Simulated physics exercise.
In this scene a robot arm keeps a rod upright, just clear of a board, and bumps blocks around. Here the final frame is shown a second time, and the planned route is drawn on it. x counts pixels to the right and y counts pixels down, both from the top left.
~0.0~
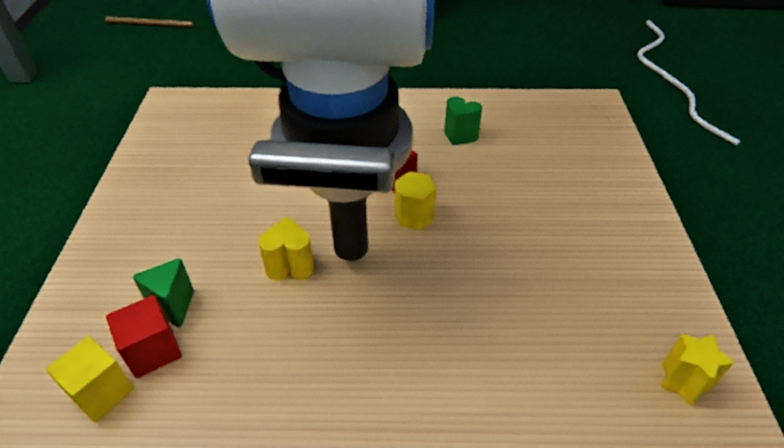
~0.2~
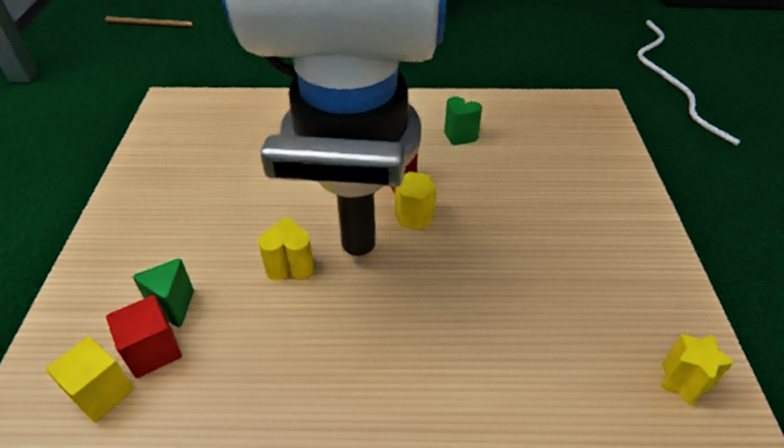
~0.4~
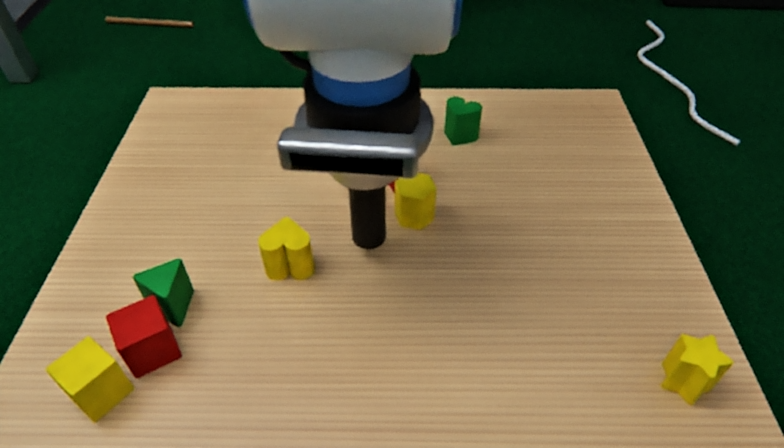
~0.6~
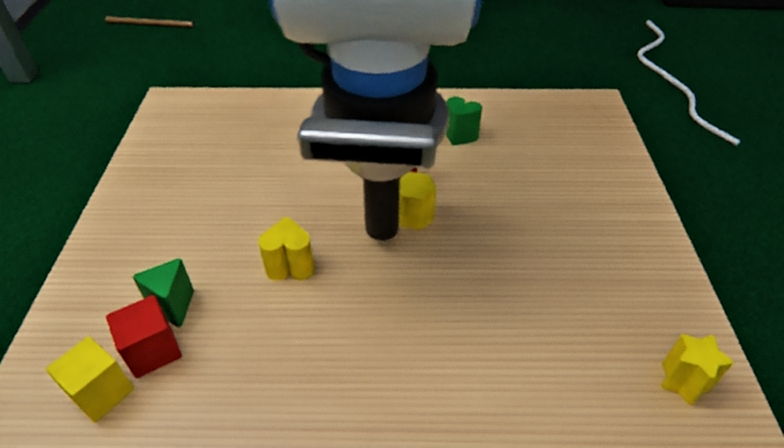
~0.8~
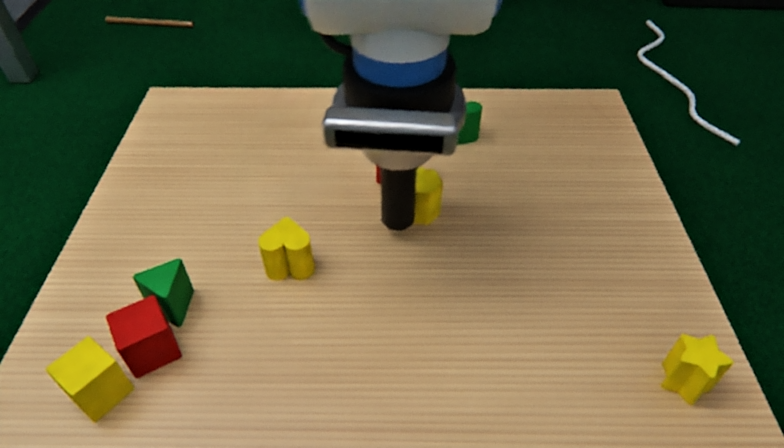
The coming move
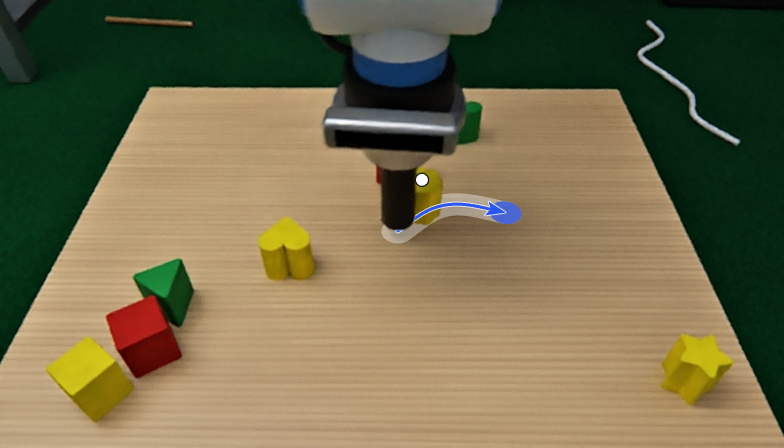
Robot arm with a dark rod sliding rightward over a wooden board, slightly nudging a yellow hexagonal block among scattered coloured blocks.
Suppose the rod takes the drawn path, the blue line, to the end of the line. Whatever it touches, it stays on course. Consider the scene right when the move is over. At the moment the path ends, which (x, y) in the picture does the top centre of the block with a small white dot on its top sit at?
(463, 150)
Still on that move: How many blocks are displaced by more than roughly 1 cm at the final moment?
Moved: 1.
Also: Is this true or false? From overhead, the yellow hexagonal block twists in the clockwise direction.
The statement is incorrect.
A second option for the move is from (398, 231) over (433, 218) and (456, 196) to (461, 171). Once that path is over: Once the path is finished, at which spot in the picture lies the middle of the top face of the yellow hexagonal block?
It comes to (443, 124).
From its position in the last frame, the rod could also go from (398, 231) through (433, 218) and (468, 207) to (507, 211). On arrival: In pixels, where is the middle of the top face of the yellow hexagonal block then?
At roughly (452, 155).
The line goes from (398, 231) over (427, 211) and (465, 205) to (505, 212); the dot is on the yellow hexagonal block.
On the path given first. One third of the way, rod (429, 198); yellow hexagonal block (448, 159), turned 15° anticlockwise.
Two thirds of the way, rod (468, 193); yellow hexagonal block (463, 150), turned 60° anticlockwise.
At the end, rod (508, 200); red star block unmoved; yellow hexagonal block (463, 150), turned 60° anticlockwise.
